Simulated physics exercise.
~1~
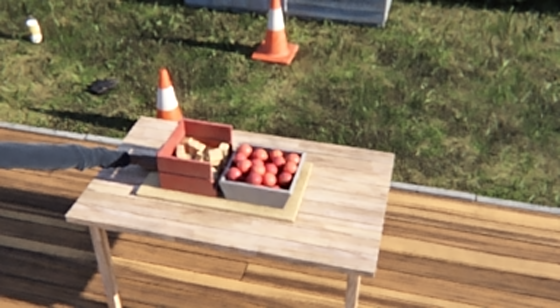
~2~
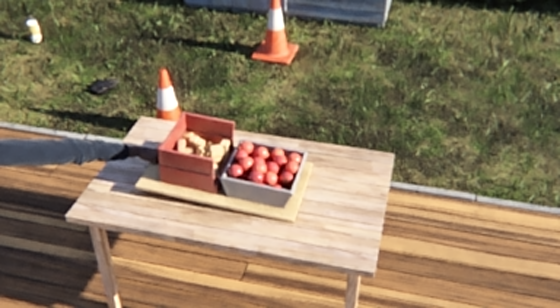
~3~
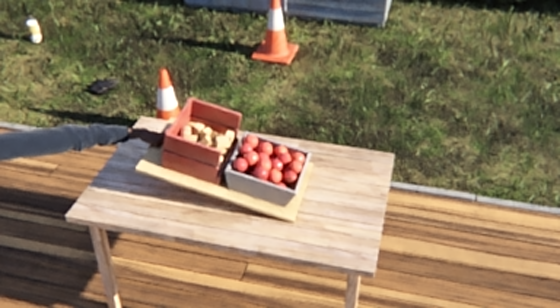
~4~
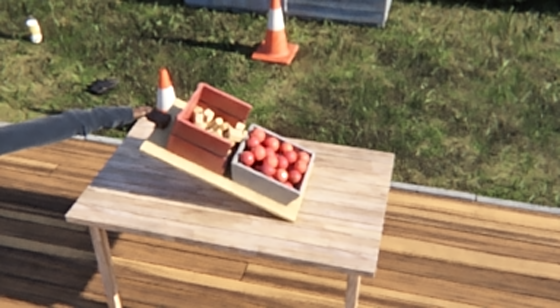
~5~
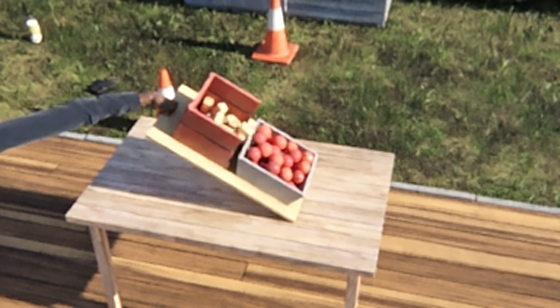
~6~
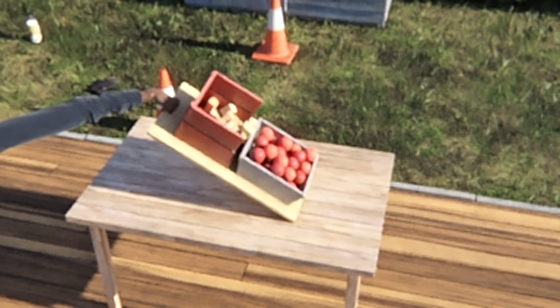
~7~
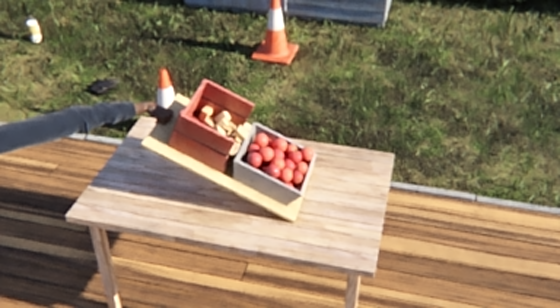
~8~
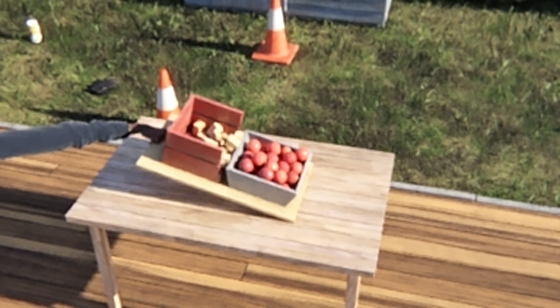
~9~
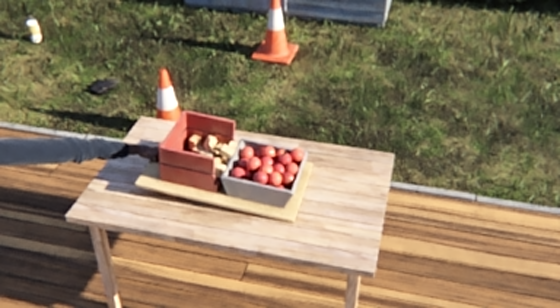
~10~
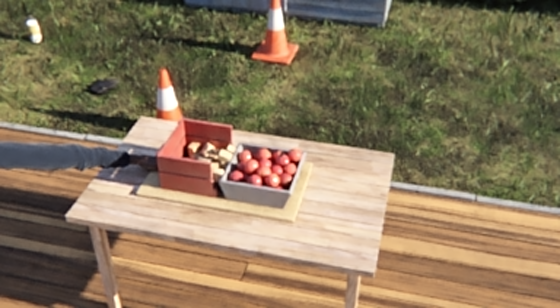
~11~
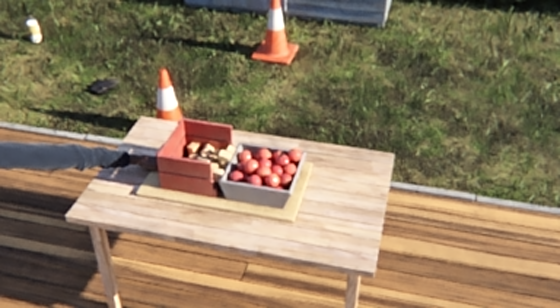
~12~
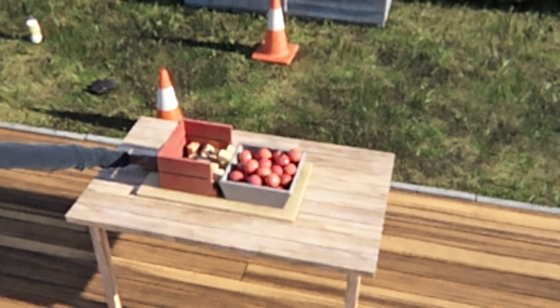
Red box of wooden chunks and grey box of tomatoes tilting as an arm lifts their board, then settling flat, still full.
